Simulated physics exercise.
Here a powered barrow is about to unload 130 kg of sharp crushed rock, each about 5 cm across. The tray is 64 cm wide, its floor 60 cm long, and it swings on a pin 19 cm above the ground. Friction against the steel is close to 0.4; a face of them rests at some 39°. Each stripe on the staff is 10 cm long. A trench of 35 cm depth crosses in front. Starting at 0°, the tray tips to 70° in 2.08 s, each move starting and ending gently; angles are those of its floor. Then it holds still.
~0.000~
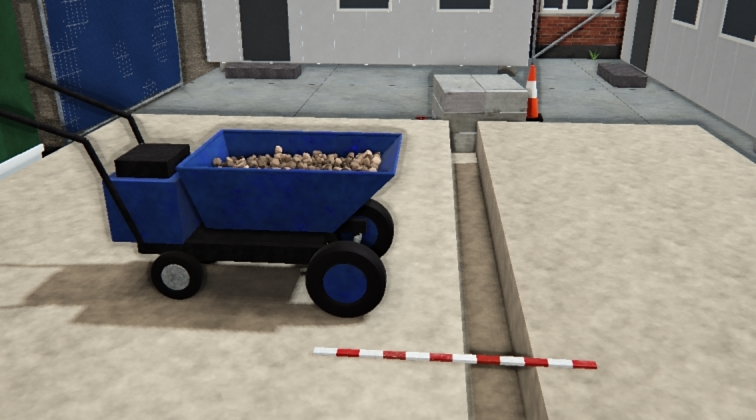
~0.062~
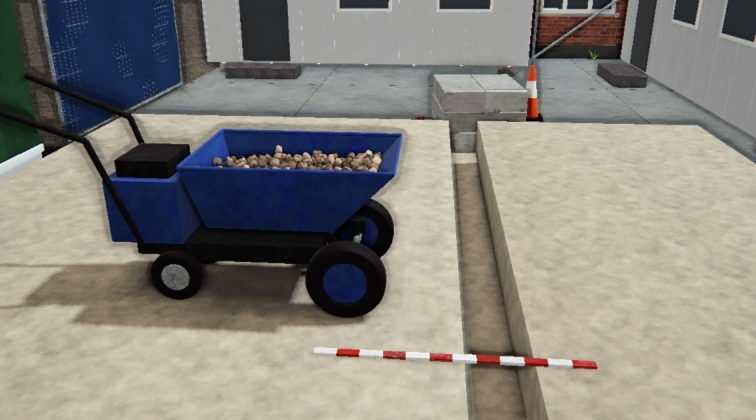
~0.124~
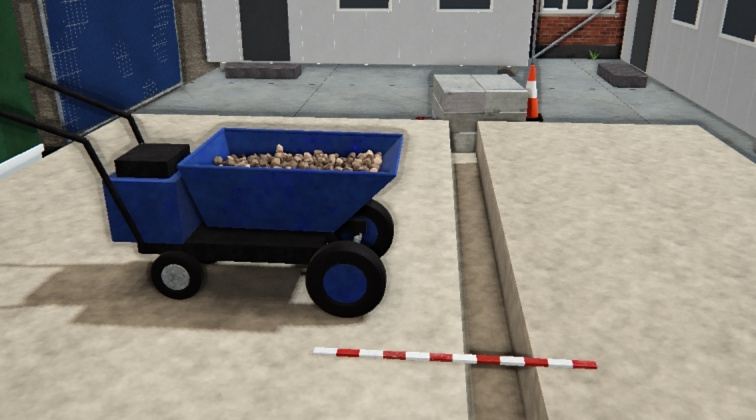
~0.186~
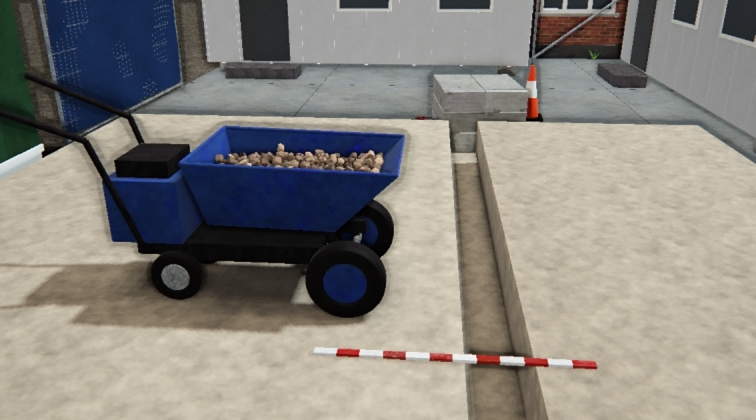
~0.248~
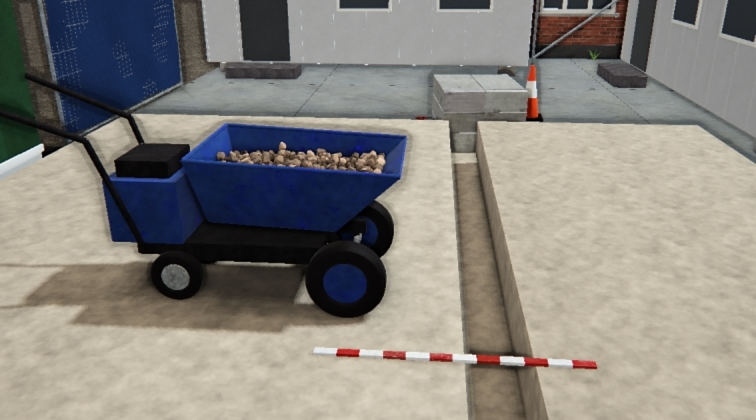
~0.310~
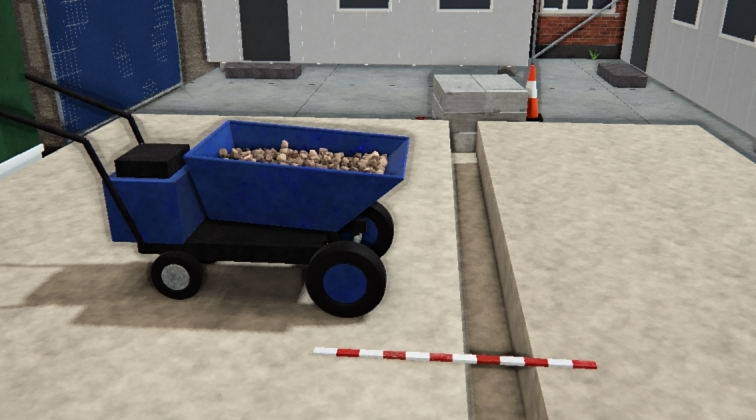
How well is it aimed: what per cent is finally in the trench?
Close to 93 in a hundred.
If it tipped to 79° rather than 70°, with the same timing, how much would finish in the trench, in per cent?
It would be near 95 per cent.
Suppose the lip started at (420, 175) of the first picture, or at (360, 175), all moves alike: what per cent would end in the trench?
About 65 and 90 per cent.
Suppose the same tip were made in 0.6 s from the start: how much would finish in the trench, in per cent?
Then about 60 per cent.
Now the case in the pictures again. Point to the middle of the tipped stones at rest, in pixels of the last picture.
Their middle is at about (490, 329).
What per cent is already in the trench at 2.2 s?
Some 35 per cent.
After 1.6 s the floor is at 59°; 100 % in the tray; the foremost stones are at (458, 234).
After 2.2 s the floor is at 70°; 60 % in the tray, 37 % in the trench, 2 % past the trench; the foremost stones are at (539, 292).
After 2.5 s the floor is at 70°; 29 % in the tray, 64 % in the trench, 7 % past the trench; the foremost stones are at (586, 308).
After 4.5 s the floor is at 70°; 0 % in the tray, 93 % in the trench, 7 % past the trench; the foremost stones are at (592, 312).
